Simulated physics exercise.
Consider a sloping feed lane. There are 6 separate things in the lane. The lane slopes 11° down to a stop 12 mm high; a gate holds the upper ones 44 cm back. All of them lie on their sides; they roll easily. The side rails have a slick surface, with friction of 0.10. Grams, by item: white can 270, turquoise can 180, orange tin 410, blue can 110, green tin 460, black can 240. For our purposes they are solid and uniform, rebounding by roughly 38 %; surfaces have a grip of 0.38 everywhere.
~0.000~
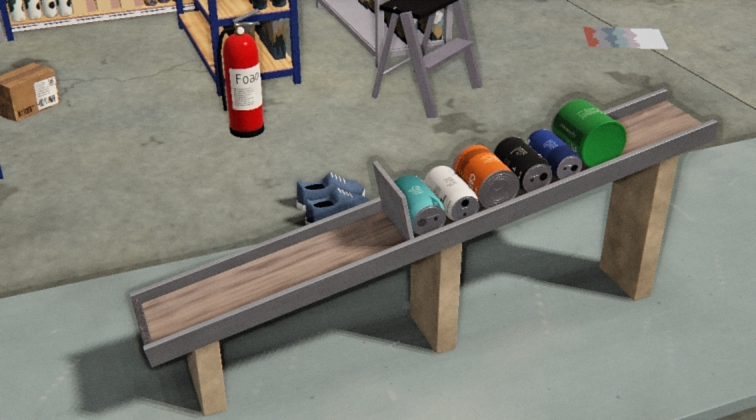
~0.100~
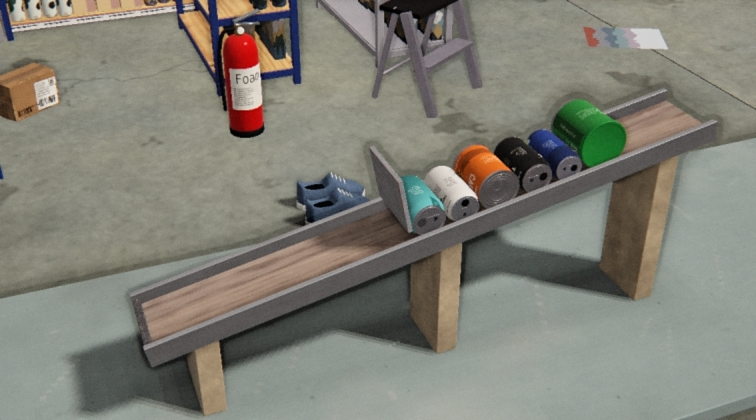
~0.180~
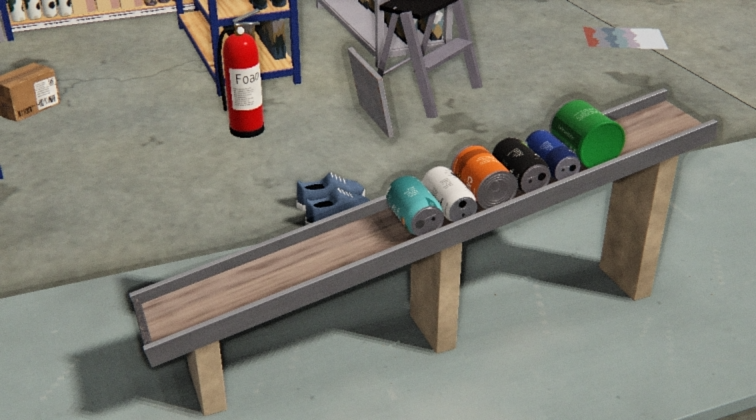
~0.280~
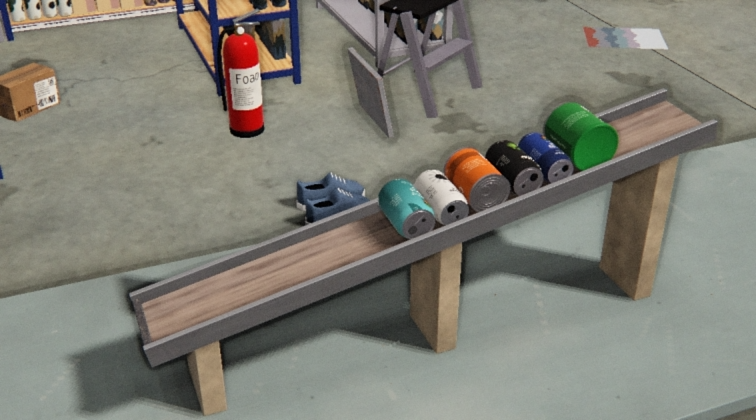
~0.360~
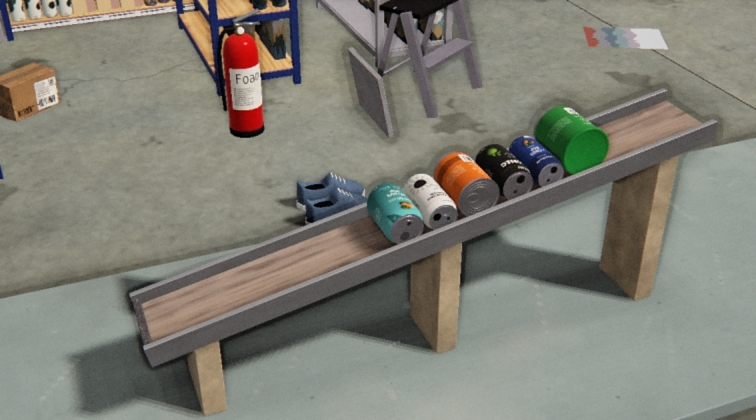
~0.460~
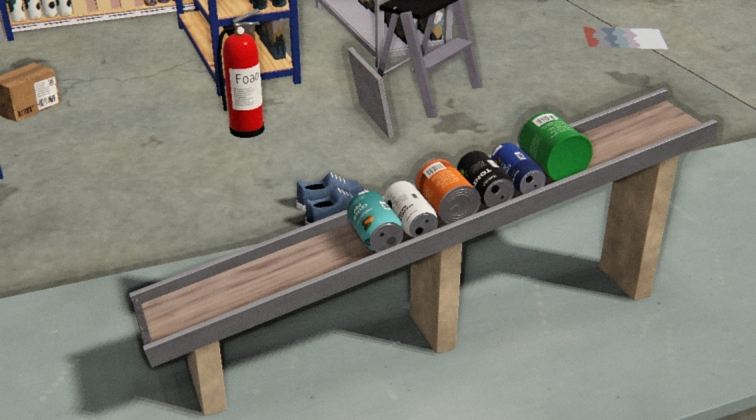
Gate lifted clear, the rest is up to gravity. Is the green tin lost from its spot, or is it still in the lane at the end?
Looks like it never makes it over.
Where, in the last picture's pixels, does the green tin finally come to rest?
It settles at around (197, 286).
Around 0.86 s, leader 10 cm from the stop; green tin near (426, 195).
Around 1.16 s, white can and turquoise can now over the stop; green tin near (291, 249).
Around 1.76 s, orange tin and black can now over the stop; green tin near (196, 286).
Finally (2.3 s), over the stop, white can, turquoise can, orange tin and black can; the other 2 in the lane. In the last view, green tin near (197, 286).
